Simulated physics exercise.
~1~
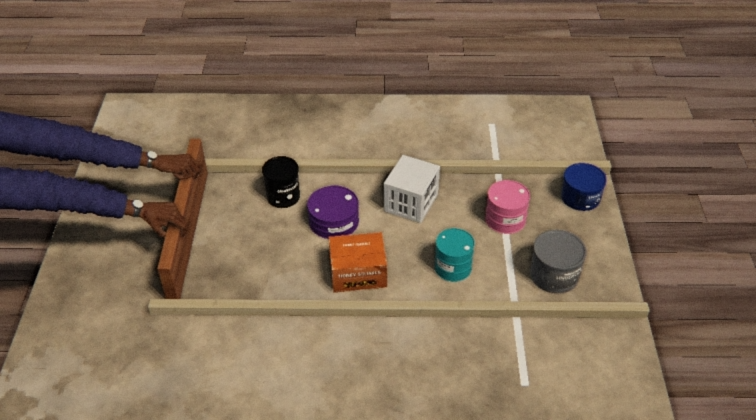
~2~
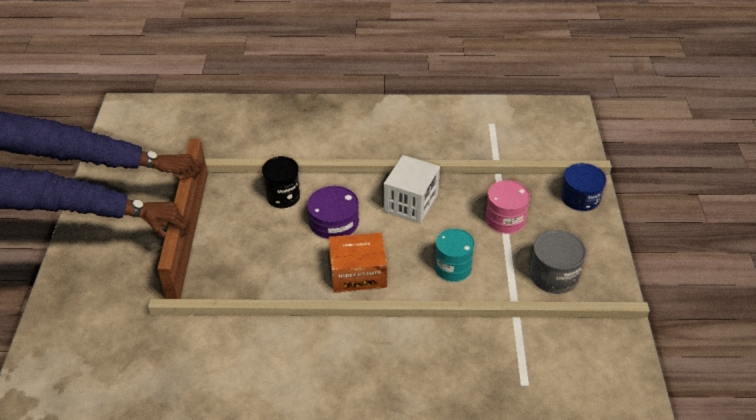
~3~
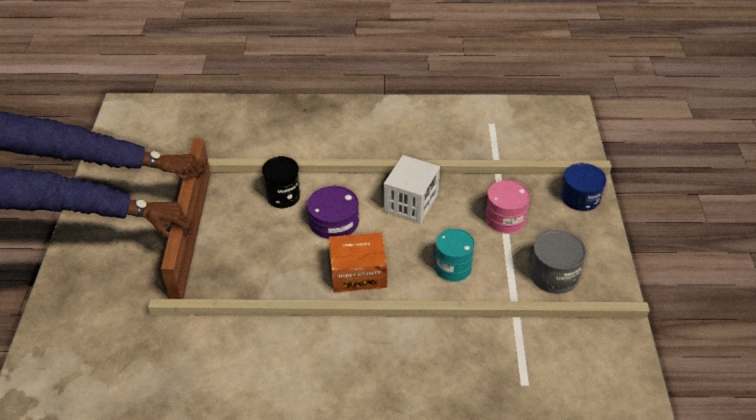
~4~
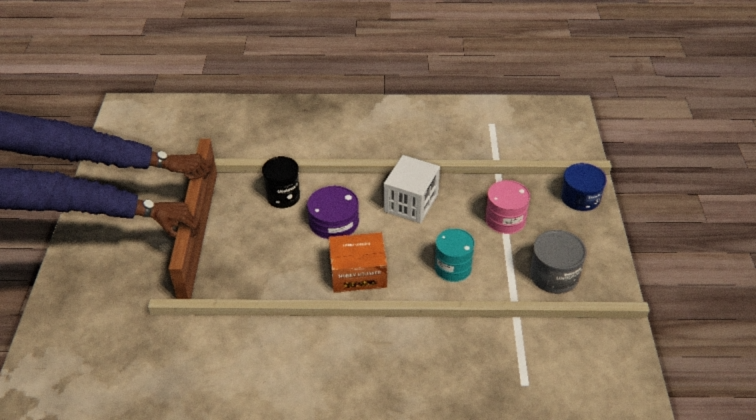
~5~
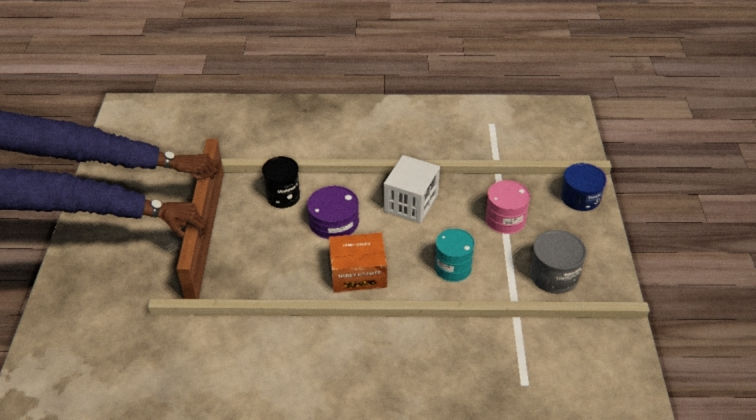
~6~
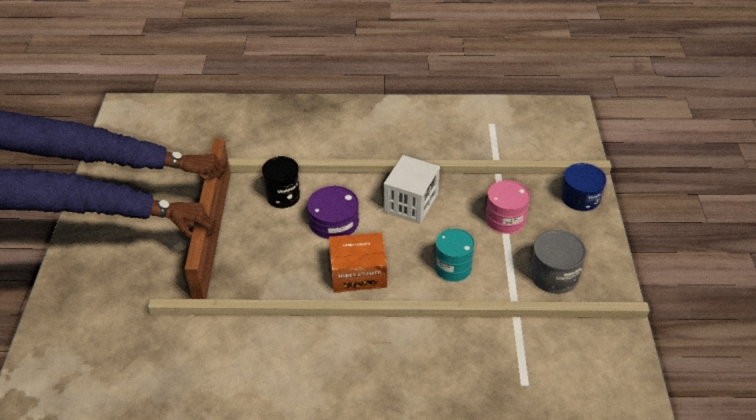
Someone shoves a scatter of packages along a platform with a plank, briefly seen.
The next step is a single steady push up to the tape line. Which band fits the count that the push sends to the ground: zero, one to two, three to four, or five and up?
I reckon the ones pushed off reach no number at all.
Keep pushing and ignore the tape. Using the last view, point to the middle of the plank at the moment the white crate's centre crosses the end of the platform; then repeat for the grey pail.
Roughly (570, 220); roughly (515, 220).
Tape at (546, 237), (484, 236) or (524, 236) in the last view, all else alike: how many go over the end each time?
The counts come to 2, then 0, then 2.
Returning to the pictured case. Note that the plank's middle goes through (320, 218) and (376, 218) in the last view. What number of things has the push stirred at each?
The first count is 2, and then it's 4.
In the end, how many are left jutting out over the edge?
It totals 2.
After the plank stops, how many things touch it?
The count in contact is 3.
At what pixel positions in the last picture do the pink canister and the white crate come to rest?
(586, 220), and the other (560, 189).
Soon after, none off yet; blue pail at rest near (583, 187); grey pail at rest near (557, 262); pink canister at rest near (507, 207).
At rest, the number that fall off is zero.
